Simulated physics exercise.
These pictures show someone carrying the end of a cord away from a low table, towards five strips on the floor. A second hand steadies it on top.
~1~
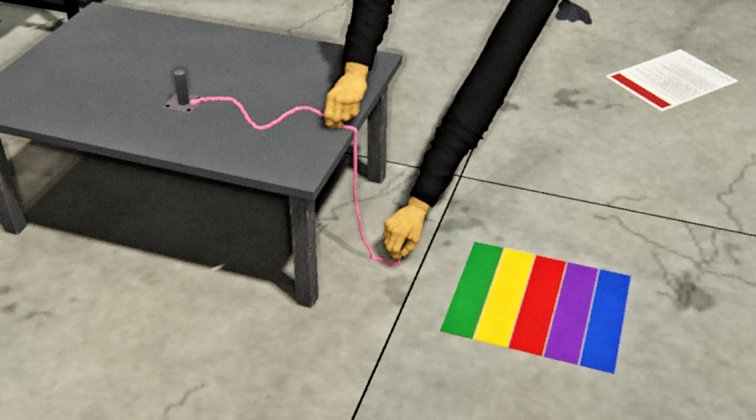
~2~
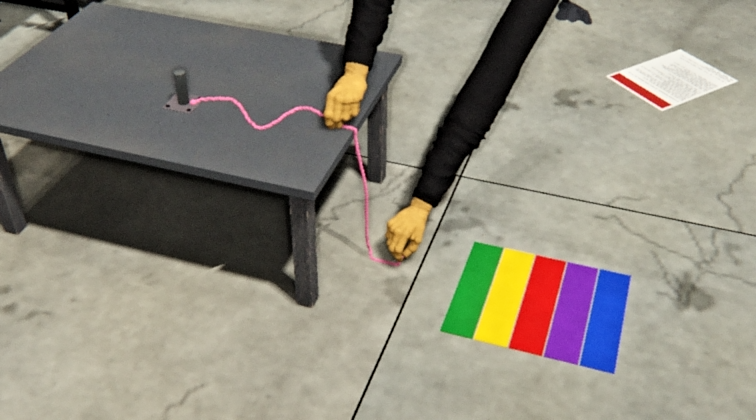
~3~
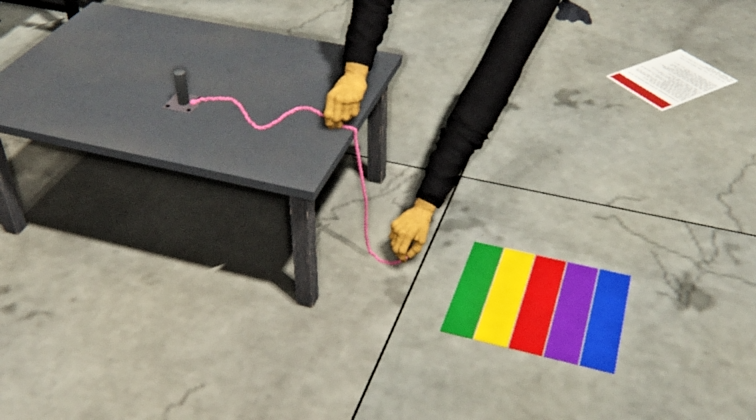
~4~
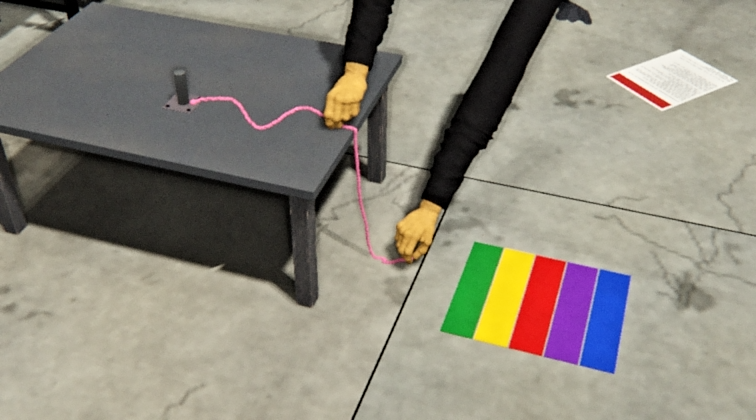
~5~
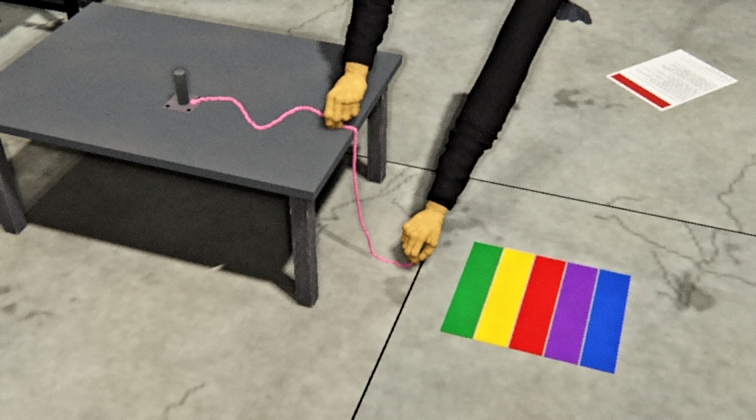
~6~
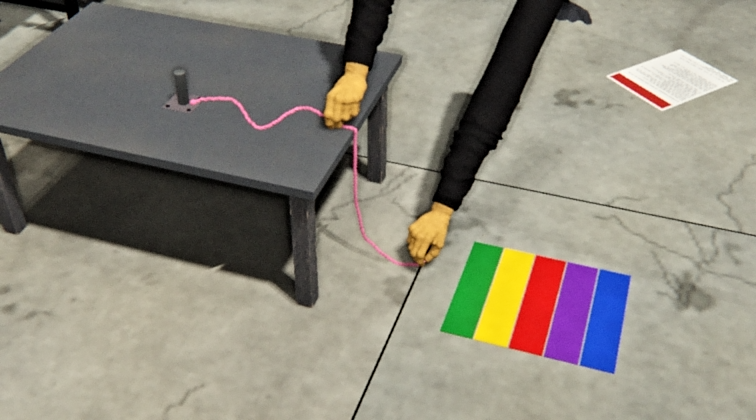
Hand in a black sleeve slowly drawing a pink cord's end slightly right across concrete while another hand stays at the table edge.
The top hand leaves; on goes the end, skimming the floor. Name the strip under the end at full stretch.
The end stops over the purple strip.
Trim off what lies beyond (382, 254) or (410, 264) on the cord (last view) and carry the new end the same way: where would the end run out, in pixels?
About (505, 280) and (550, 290).
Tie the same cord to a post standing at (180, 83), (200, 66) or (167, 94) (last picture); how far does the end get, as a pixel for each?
Near (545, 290), (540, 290) and (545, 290).
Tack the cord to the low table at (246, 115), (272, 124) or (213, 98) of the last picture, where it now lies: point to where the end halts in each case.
About (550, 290), (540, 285) and (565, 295).
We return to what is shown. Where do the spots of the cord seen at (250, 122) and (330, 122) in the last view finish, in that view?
Near (277, 120) and (380, 157).
Soon after, end near (513, 282); over yellow.
Then, end near (552, 290); over red.
At full stretch, end near (575, 296); over purple. It gets as far as the purple strip.
